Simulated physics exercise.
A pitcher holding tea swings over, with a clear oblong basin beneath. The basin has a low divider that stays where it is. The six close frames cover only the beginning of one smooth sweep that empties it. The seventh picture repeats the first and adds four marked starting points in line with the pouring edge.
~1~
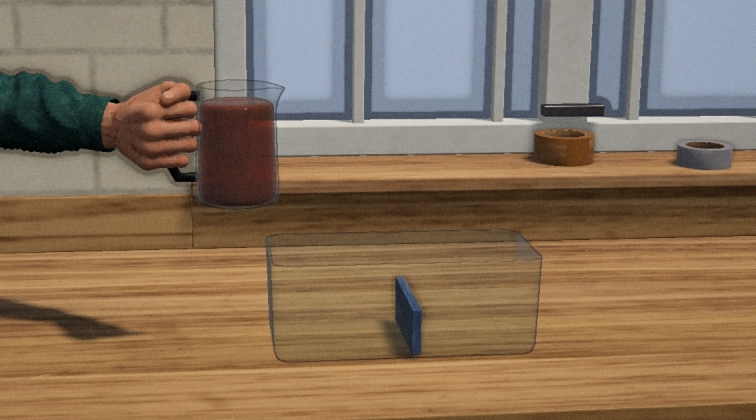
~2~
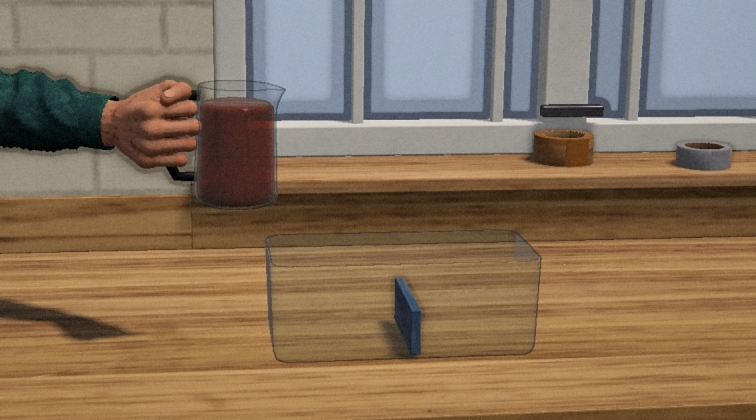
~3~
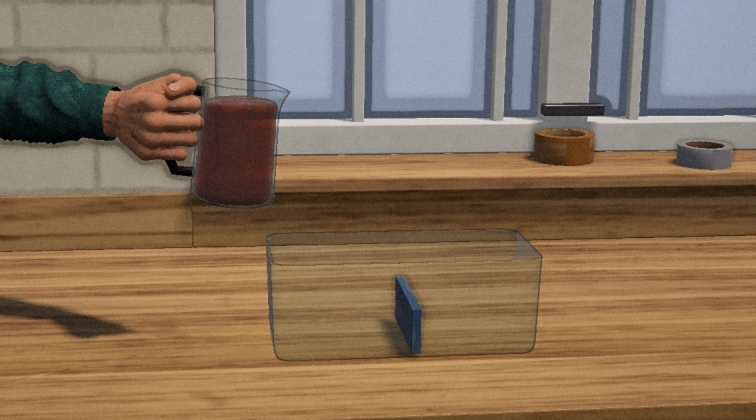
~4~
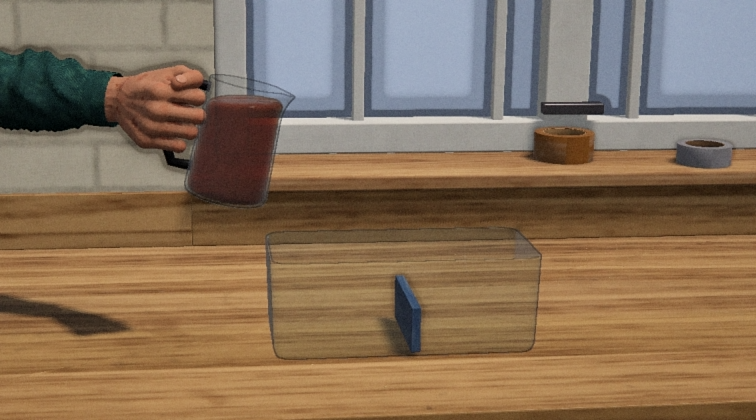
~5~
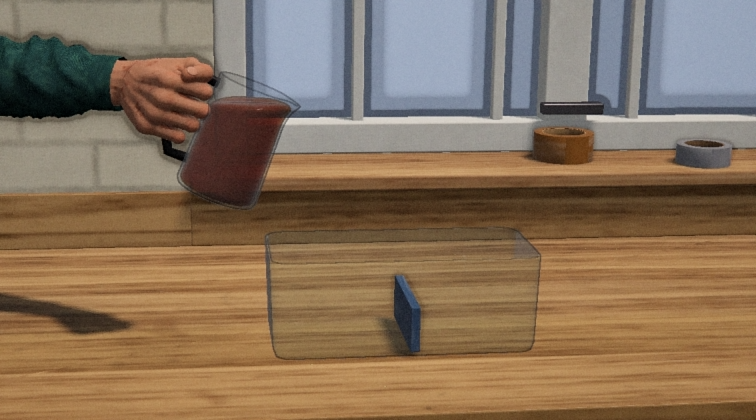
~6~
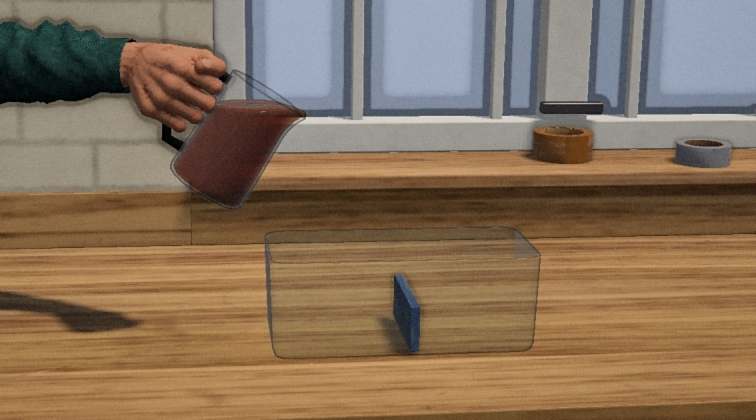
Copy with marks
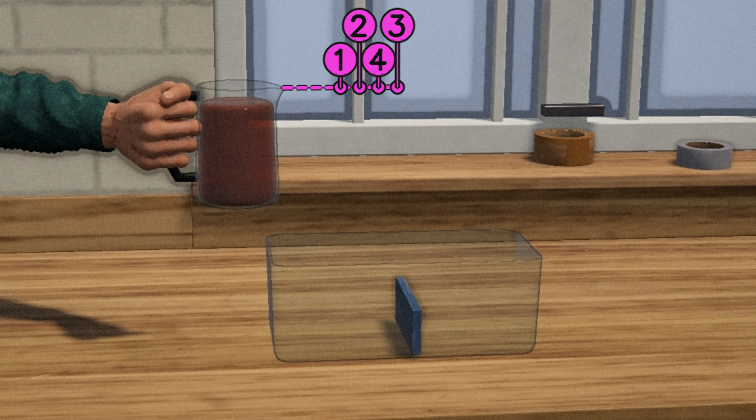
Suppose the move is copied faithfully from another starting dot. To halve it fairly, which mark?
1.
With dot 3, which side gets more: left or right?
The right one.
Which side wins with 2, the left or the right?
The right side.
On the marked copy, 1 at (340, 87); 2 at (359, 87); 3 at (397, 87); 4 at (378, 87).
If 1 is chosen, about 49 % ends left of the wall and 49 % right of it.
If 2 is chosen, about 25 % ends left of the wall and 74 % right of it.
If 3 is chosen, about 3 % ends left of the wall and 95 % right of it.
If 4 is chosen, about 8 % ends left of the wall and 91 % right of it.
